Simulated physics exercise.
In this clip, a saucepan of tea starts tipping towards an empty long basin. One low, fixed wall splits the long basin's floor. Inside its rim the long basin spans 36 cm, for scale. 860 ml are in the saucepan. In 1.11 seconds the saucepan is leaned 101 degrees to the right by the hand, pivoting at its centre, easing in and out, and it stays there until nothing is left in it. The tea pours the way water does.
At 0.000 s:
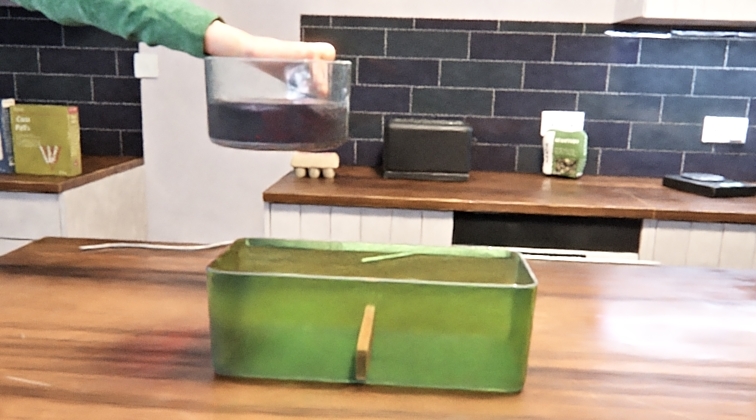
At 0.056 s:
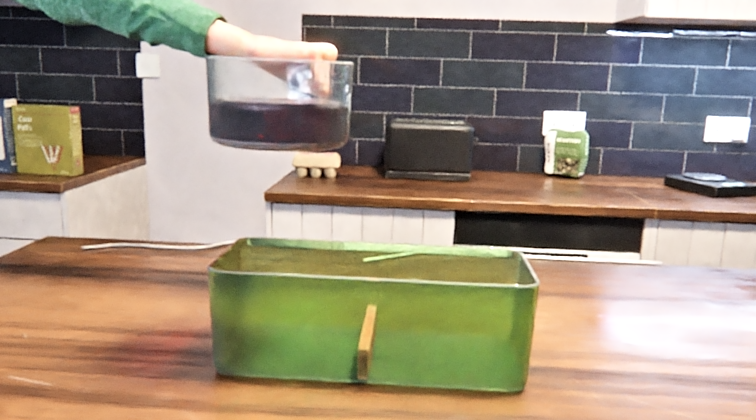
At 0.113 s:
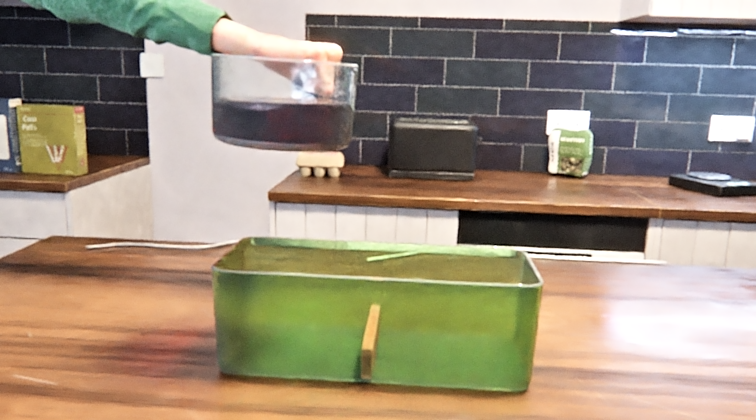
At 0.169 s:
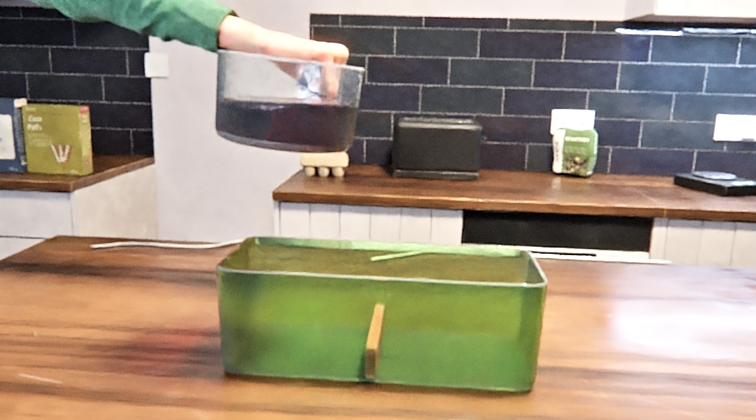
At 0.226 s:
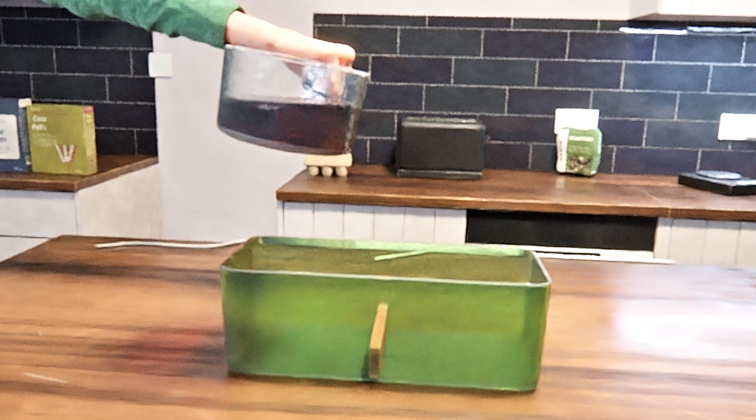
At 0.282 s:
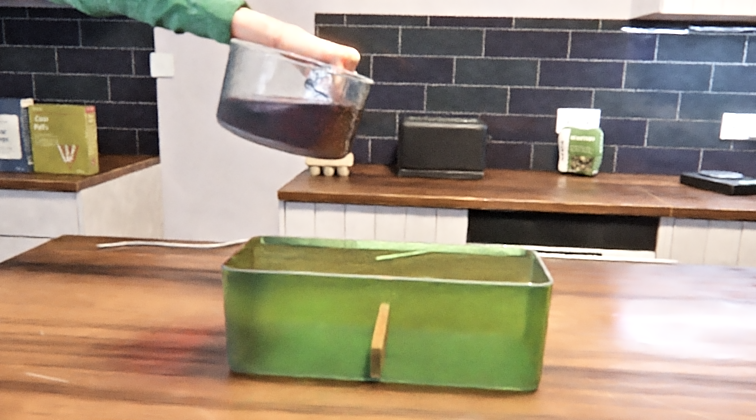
A hand slowly tilts a clear container of dark liquid rightward above a green basin.
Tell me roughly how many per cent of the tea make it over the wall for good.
Roughly 85 per cent make it over.
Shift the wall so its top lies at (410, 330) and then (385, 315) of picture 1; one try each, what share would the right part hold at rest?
Some 30 in a hundred, then some 60 in a hundred.
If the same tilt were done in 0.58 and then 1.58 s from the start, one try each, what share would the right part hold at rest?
85 in a hundred, followed by 85 in a hundred.
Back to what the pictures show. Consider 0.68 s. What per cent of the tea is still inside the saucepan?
Fraction remaining: Approx. 76 per cent.
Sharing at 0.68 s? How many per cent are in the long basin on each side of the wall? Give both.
0 on the left, 1 on the right, roughly.
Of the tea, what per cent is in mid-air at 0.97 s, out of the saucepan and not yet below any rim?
It comes to some 20 percent of the total.
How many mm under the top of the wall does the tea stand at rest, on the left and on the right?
I'd say some 32 mm on the left and some 8 mm on the right.
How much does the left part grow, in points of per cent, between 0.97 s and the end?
Roughly 12 per cent.
By 0.68 s the tilt is 68° and 75 per cent is still to pour, 0 is left of the wall and 1 right of it.
By 0.97 s the tilt is 97° and 22 per cent is still to pour, 3 is left of the wall and 55 right of it.
By 1.28 s the tilt is 101° and 3 per cent is still to pour, 8 is left of the wall and 84 right of it.
By 1.61 s the tilt is 101° and 0 per cent is still to pour, 10 is left of the wall and 89 right of it.
At rest 14 per cent lies left of the wall, 85 right of it and 1 outside.
